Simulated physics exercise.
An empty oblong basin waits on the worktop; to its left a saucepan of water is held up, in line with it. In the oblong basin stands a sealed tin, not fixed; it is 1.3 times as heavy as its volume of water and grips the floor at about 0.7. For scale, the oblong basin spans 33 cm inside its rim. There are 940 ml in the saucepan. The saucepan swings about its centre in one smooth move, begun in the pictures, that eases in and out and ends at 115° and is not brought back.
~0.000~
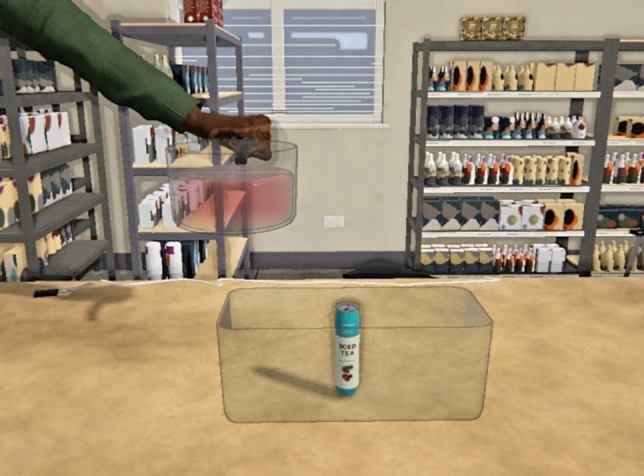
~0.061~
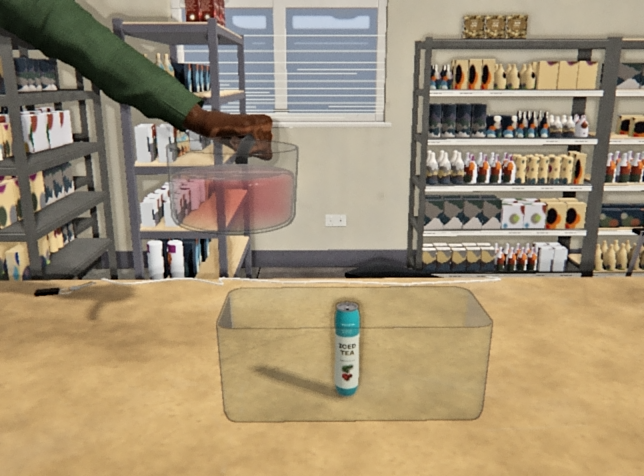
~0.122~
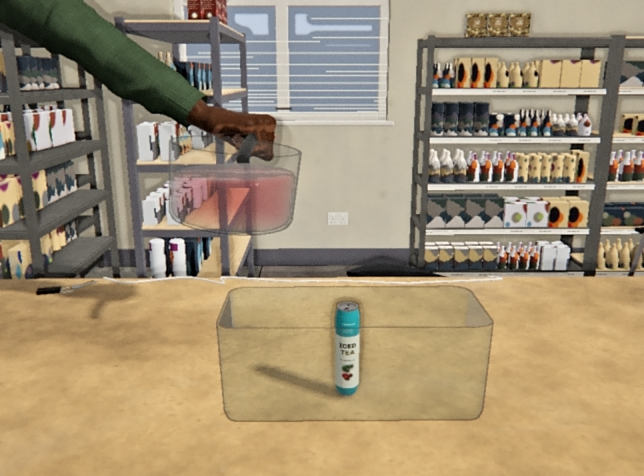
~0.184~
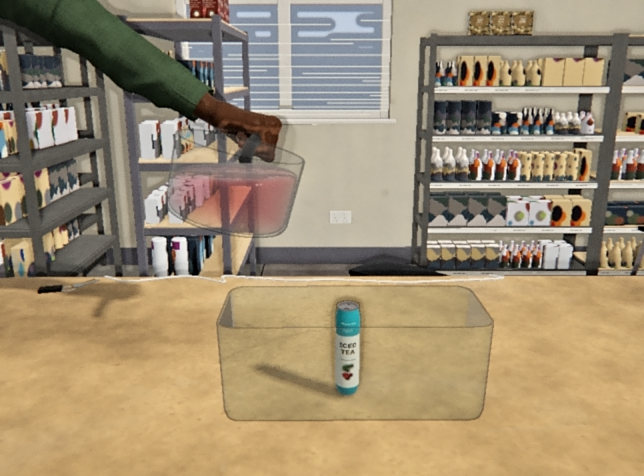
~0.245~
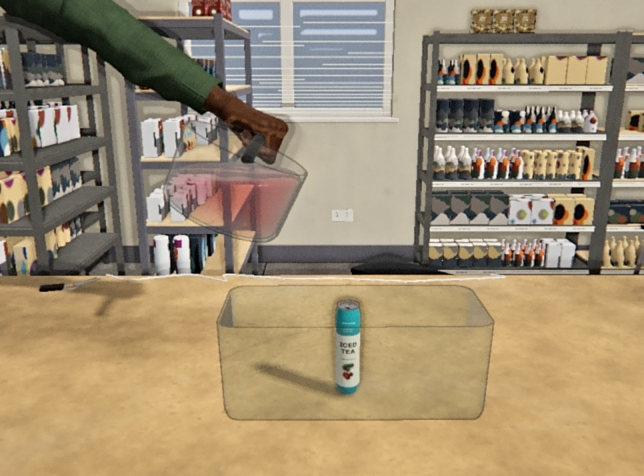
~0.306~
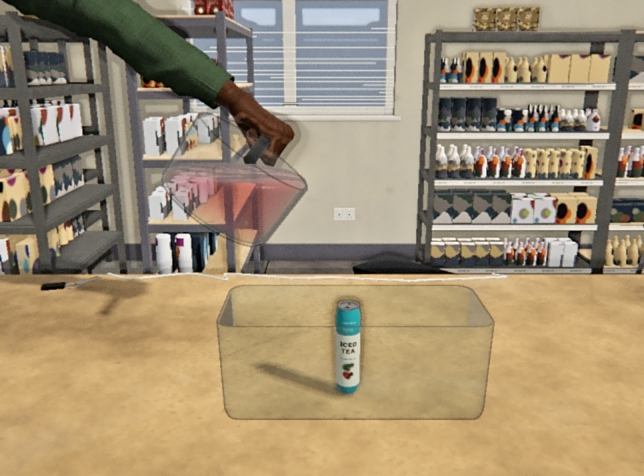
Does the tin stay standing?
It topples.
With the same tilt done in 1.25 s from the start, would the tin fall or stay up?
Then it keeps standing.
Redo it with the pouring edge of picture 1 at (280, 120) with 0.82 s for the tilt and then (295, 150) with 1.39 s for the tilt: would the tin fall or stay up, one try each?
First it topples; then it stays up.
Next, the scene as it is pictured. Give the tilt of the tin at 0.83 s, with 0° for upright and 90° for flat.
It is at some 5°.
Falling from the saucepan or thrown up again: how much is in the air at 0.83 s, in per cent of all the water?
About 8 per cent.
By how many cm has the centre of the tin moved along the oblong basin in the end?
About 9.0 cm.
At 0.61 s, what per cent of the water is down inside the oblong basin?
Near 24 in a hundred.
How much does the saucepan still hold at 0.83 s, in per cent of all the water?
About 5 per cent.
After 0.61 s the tilt is 98° and 32 per cent is still to pour; the tin stands where it began.
After 0.83 s the tilt is 115° and 5 per cent is still to pour; the tin stands 1 cm from where it began.
After 1.06 s the tilt is 115° and 0 per cent is still to pour; the tin leans 27°.
After 1.31 s the tilt is 115° and 0 per cent is still to pour; the tin lies on its side.
In the end the tin lies on its side.
